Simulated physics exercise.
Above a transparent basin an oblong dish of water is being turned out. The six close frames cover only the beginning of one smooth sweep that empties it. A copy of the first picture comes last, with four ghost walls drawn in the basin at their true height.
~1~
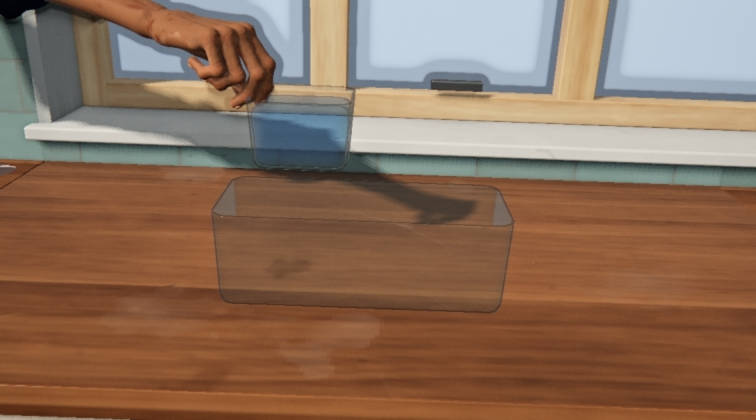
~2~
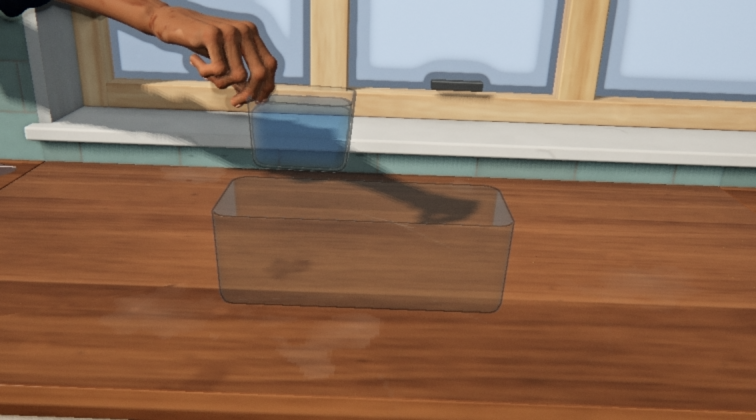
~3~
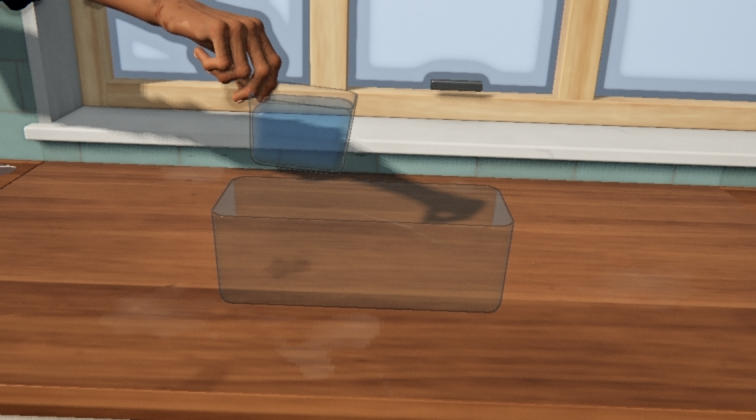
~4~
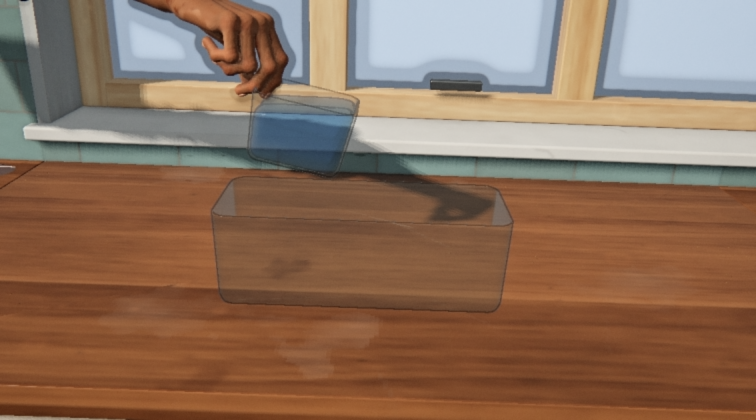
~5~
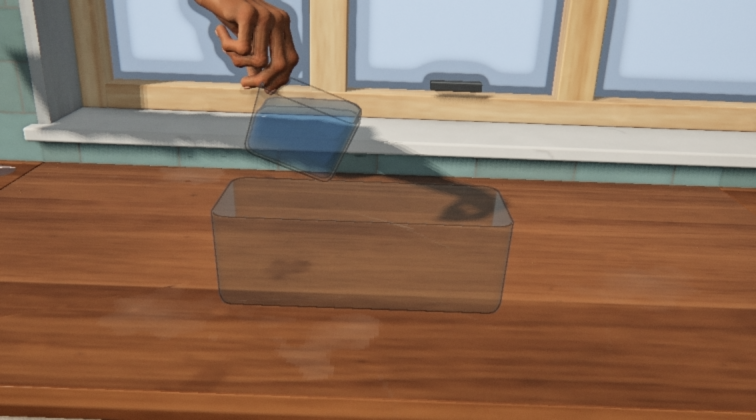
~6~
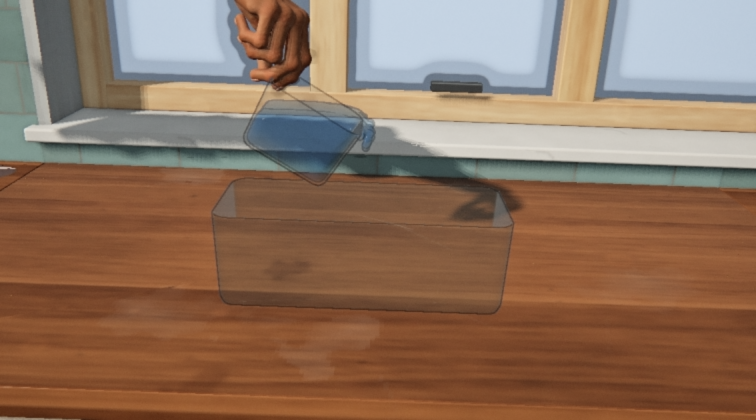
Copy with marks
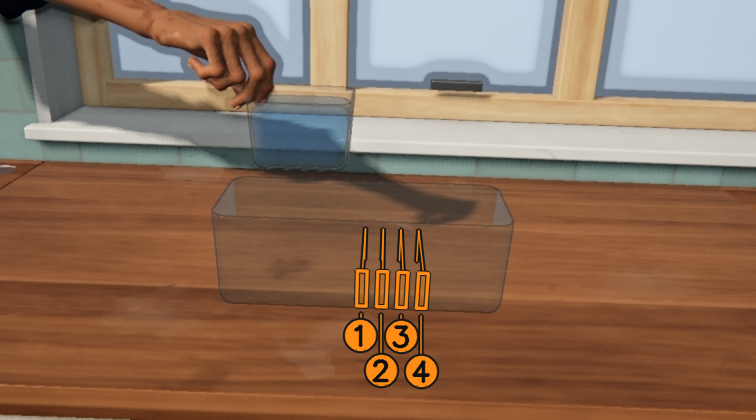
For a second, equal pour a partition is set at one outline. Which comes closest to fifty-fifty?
Take 3.
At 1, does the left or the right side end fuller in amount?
More ends on the right.
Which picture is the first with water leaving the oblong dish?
In picture 5.
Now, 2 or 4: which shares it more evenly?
That is place 2.
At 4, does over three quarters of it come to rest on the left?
Yes, it does.
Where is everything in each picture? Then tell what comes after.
The first frame shows upright, lip at (351, 95); basin from (220, 299) to (500, 309); nothing has left yet.
The second frame shows upright, lip at (352, 96); nothing has left yet.
The third frame shows tipped about 5°, lip at (354, 100); nothing has left yet.
The fourth frame shows tipped about 12°, lip at (356, 106); nothing has left yet.
The fifth frame shows tipped about 20°, lip at (359, 115); water is over the lip, down to (359, 115).
The sixth frame shows tipped about 30°, lip at (361, 125); water is over the lip, down to (366, 144).
On the marked copy, 1 at (360, 313); 2 at (381, 314); 3 at (401, 314); 4 at (421, 315).
With 1, about 12 % ends left of the wall and 88 % right of it.
With 2, about 27 % ends left of the wall and 73 % right of it.
With 3, about 46 % ends left of the wall and 53 % right of it.
With 4, about 90 % ends left of the wall and 8 % right of it.
